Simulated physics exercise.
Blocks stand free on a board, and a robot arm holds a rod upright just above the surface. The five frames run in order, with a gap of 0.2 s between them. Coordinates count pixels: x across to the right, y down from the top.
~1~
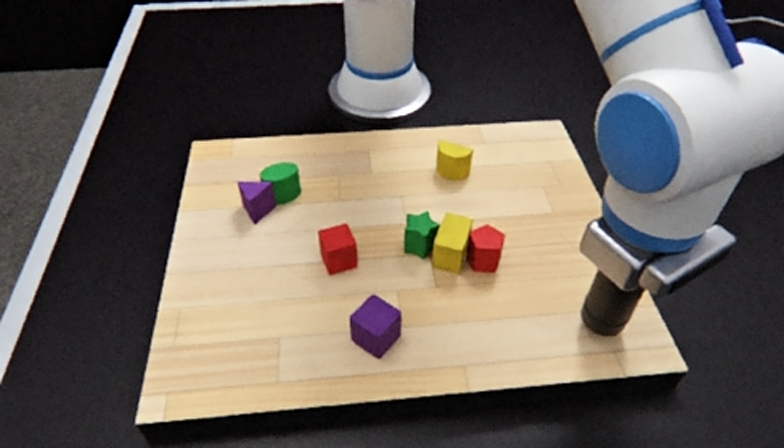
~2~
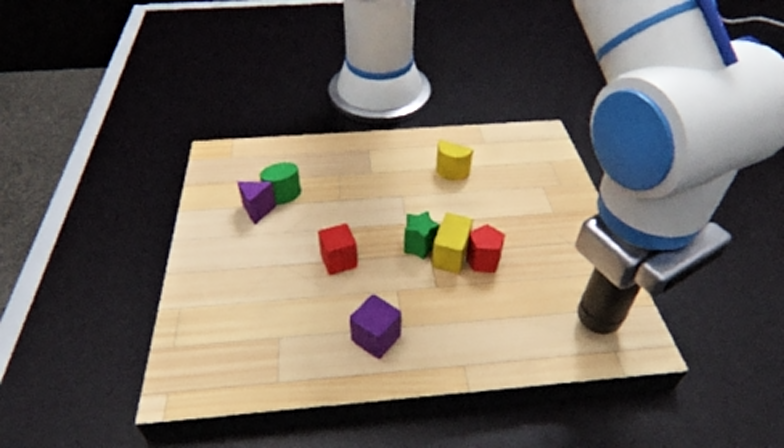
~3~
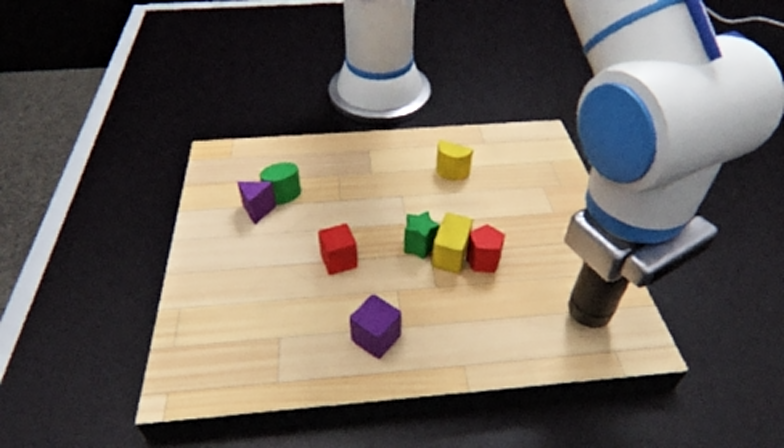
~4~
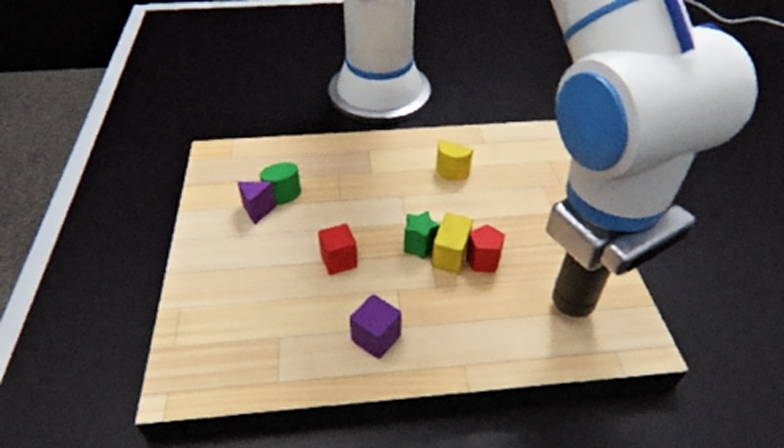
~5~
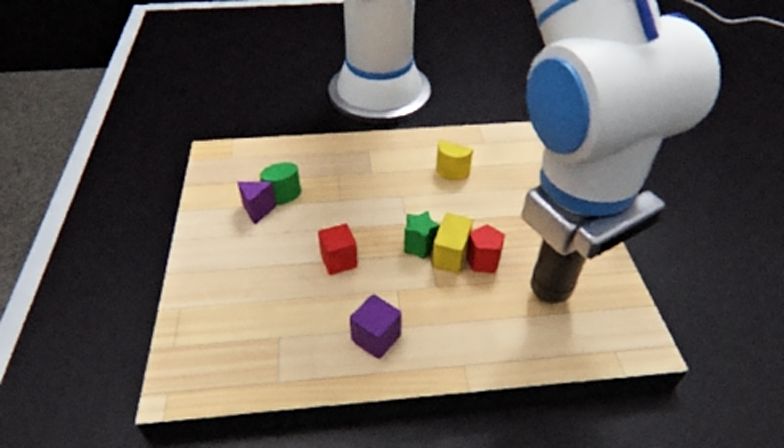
A robot arm moves its upright rod a short way left across the wooden board.
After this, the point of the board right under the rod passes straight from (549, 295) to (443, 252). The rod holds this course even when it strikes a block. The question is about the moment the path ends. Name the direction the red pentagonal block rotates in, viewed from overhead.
Rotation: Clockwise.
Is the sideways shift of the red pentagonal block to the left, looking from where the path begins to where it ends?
Short answer: No.
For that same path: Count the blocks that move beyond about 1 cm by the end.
It moves three or more blocks.
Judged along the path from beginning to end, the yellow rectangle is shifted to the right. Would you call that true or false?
That claim is true.
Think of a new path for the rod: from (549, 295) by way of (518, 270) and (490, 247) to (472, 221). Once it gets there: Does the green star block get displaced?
Going by the path, yes.
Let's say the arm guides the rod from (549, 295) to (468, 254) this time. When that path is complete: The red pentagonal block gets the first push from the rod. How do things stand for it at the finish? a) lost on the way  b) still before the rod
My pick is b.
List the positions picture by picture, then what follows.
Lower end of the rod (603, 319), tops of blocks, green star block (421, 222), yellow rectangle (454, 230), red pentagonal block (488, 237), in the first frame.
Rod (599, 317), blocks as before, in the second frame.
Rod (589, 311), blocks as before, in the third frame.
Rod (573, 301), blocks as before, in the fourth frame.
Rod (551, 287), green star block (421, 222), yellow rectangle (454, 230), red pentagonal block (488, 237), in the fifth frame.
The first path, step by step. One third of the way, rod (514, 272); nothing pushed yet.
Two thirds of the way, rod (478, 258); green star block (397, 216), turned 35° anticlockwise; yellow rectangle (428, 214); red pentagonal block (458, 220), turned 30° clockwise.
At the end, rod (444, 244); green star block (369, 208), turned 50° anticlockwise; yellow rectangle (397, 199), turned 25° anticlockwise; red pentagonal block (430, 204), turned 45° clockwise.
